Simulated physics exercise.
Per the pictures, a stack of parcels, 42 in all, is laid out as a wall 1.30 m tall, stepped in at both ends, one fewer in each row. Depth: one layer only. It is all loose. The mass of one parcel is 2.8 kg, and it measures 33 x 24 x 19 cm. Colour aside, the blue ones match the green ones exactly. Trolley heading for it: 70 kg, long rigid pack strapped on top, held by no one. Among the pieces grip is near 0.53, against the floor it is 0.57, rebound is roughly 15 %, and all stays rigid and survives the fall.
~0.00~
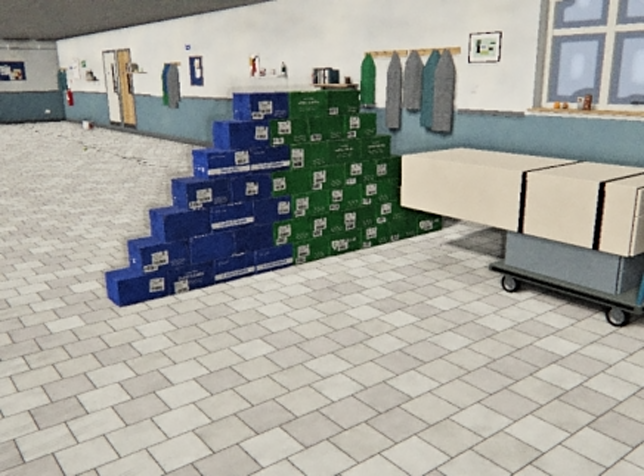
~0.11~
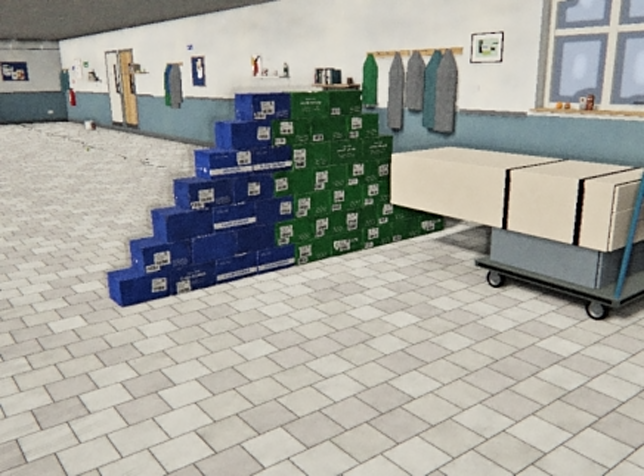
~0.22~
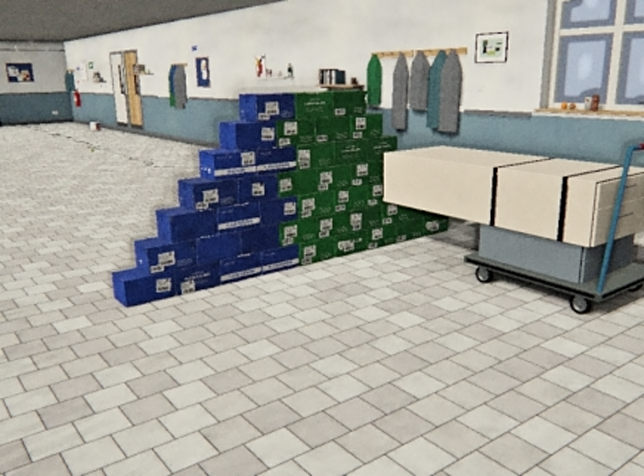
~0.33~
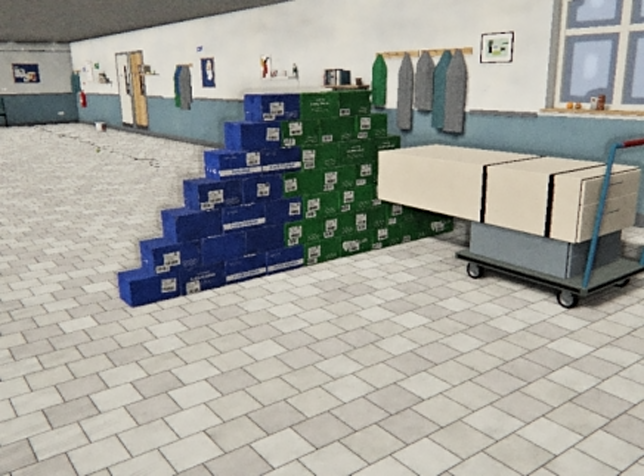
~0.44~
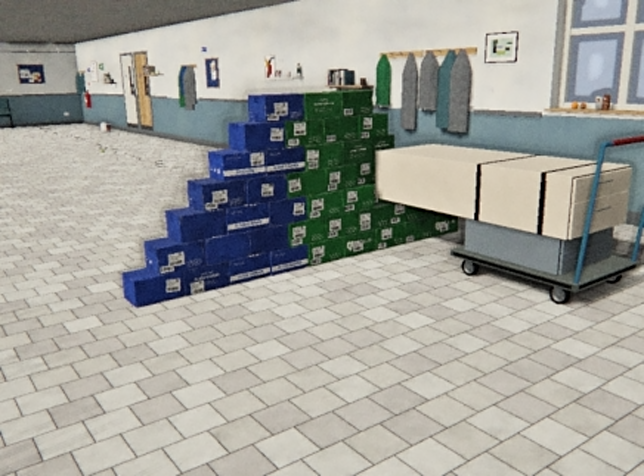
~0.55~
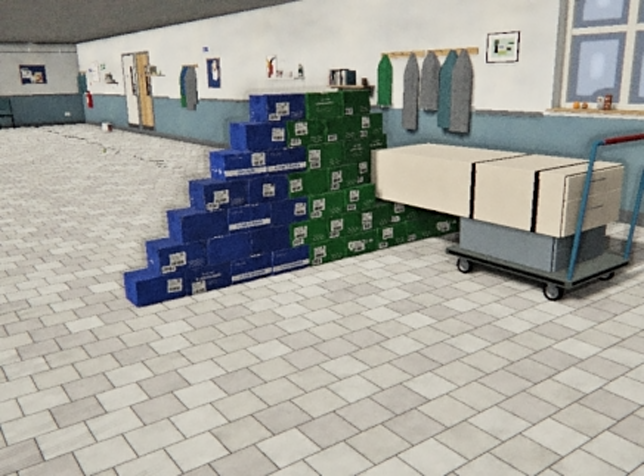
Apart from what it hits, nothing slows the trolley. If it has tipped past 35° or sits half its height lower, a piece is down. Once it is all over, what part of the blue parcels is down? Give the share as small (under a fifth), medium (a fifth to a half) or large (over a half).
The share is small.
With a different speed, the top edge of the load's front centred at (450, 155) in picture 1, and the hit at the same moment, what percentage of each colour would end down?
Down at the end: Blue 0 per cent, green 40 per cent.
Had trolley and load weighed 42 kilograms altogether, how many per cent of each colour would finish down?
Down by colour: Blue 0, green 0 per cent.
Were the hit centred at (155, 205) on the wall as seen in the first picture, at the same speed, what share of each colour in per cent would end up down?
For blue it's 10 per cent, for green 0 per cent.
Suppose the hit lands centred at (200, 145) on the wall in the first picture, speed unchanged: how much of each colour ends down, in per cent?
In that case you'd see blue at 20 per cent and green at 0 per cent down.
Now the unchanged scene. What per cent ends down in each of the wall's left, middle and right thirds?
Left third 0 per cent, middle 20 per cent, right 50 per cent.
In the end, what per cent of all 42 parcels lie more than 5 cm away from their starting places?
Moved: 25 per cent.
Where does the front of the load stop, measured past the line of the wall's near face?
About 35 centimetres.
Around 0.82 s, load 27 cm past the wall's line, still rolling; none of the 16 blue parcels down (0 of 42 in all colours); top blue parcel tipped 6°; top green parcel tipped 8°.
Around 1.18 s, load 33 cm past the wall's line, still rolling; none of the 16 blue parcels down (10 of 42 in all colours); top blue parcel tipped 5°; top green parcel tipped 46°, 20 cm lower.
Around 1.78 s, load 37 cm past the wall's line, still rolling; none of the 16 blue parcels down (10 of 42 in all colours); top blue parcel unmoved; top green parcel on its side.
Finally (2.5 s), load 37 cm past the wall's line, stopped; none of the 16 blue parcels down (10 of 42 in all colours); top blue parcel unmoved; top green parcel upside down. That is 0 per cent. Seen by the last camera, middles, top blue parcel near (278, 107), top green parcel near (97, 236).
